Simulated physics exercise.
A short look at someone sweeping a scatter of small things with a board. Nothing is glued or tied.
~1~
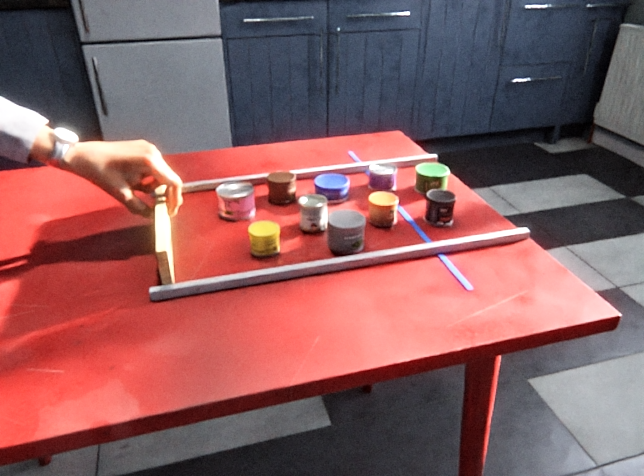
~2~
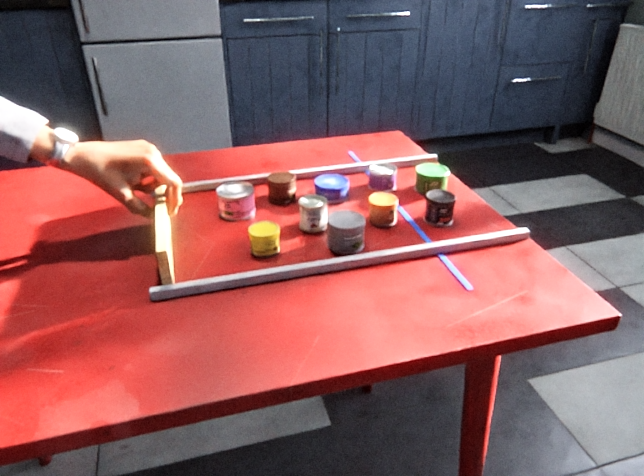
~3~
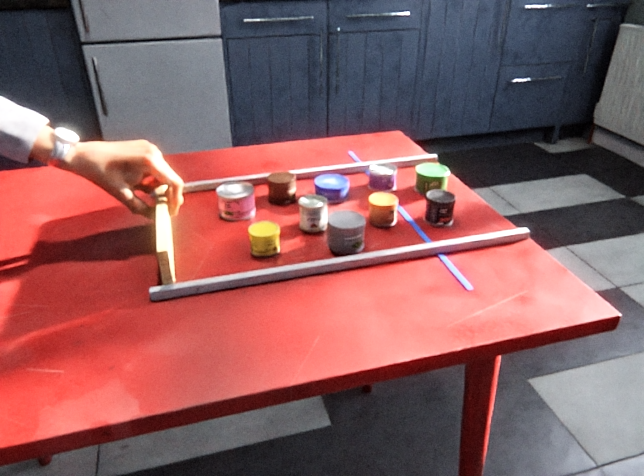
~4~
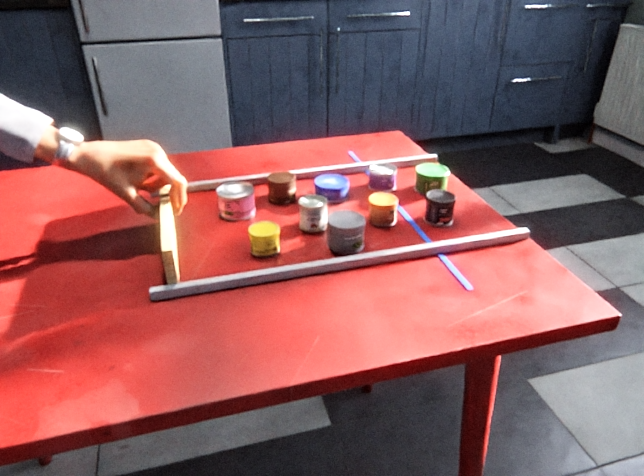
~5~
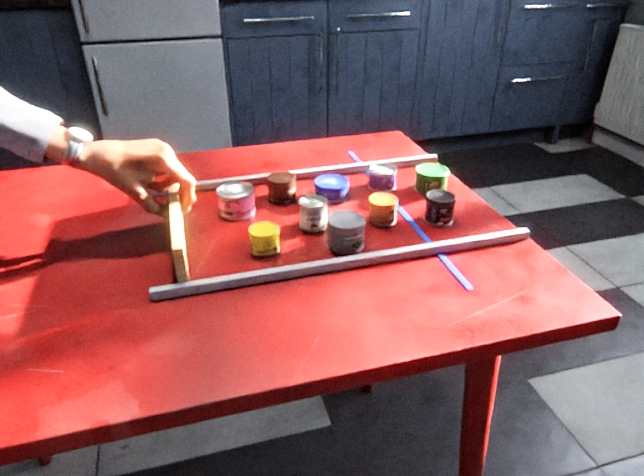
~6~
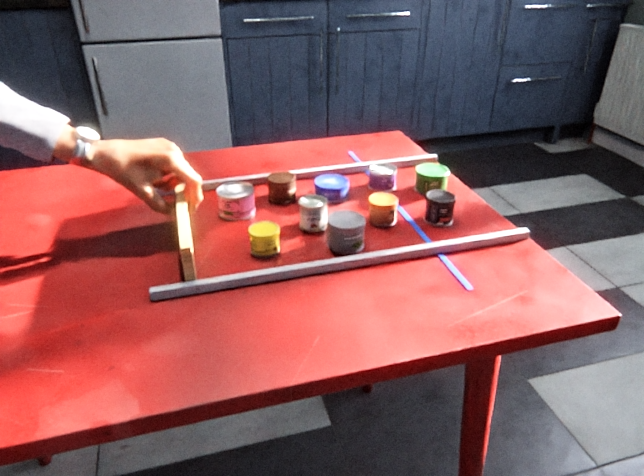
On a red kitchen table, a hand slides a board slightly right toward small colourful pots.
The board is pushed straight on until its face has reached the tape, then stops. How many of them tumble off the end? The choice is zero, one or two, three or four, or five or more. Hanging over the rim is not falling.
In the end the number that fall off is zero.
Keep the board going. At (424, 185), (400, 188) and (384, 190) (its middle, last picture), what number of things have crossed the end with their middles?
Place by place, 1, 0 and 0.
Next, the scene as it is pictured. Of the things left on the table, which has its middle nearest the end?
That is the purple tin.
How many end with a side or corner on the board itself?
5 of them.
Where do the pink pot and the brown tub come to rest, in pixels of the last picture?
The pink pot stops around (404, 183); the brown tub around (386, 168).
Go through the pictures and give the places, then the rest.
Green tin (431, 179); black pot (440, 208); purple tin (382, 178); board (163, 218); tape (396, 205), in the first picture.
Black pot (440, 208); board (163, 218), in the second picture.
Purple tin (382, 178); brown tub (282, 187), in the third picture.
Green tin (431, 180); pink pot (236, 201), in the fourth picture.
Black pot (440, 208); yellow tin (265, 240), in the fifth picture.
Green tin (431, 180); black pot (440, 208); purple tin (382, 178); board (183, 216); tape (396, 205), in the sixth picture.
A little later, none off yet; green tin at rest near (431, 180); black pot at rest near (440, 208); purple tin at rest near (382, 178).
When it is over, the number that fall off is zero.
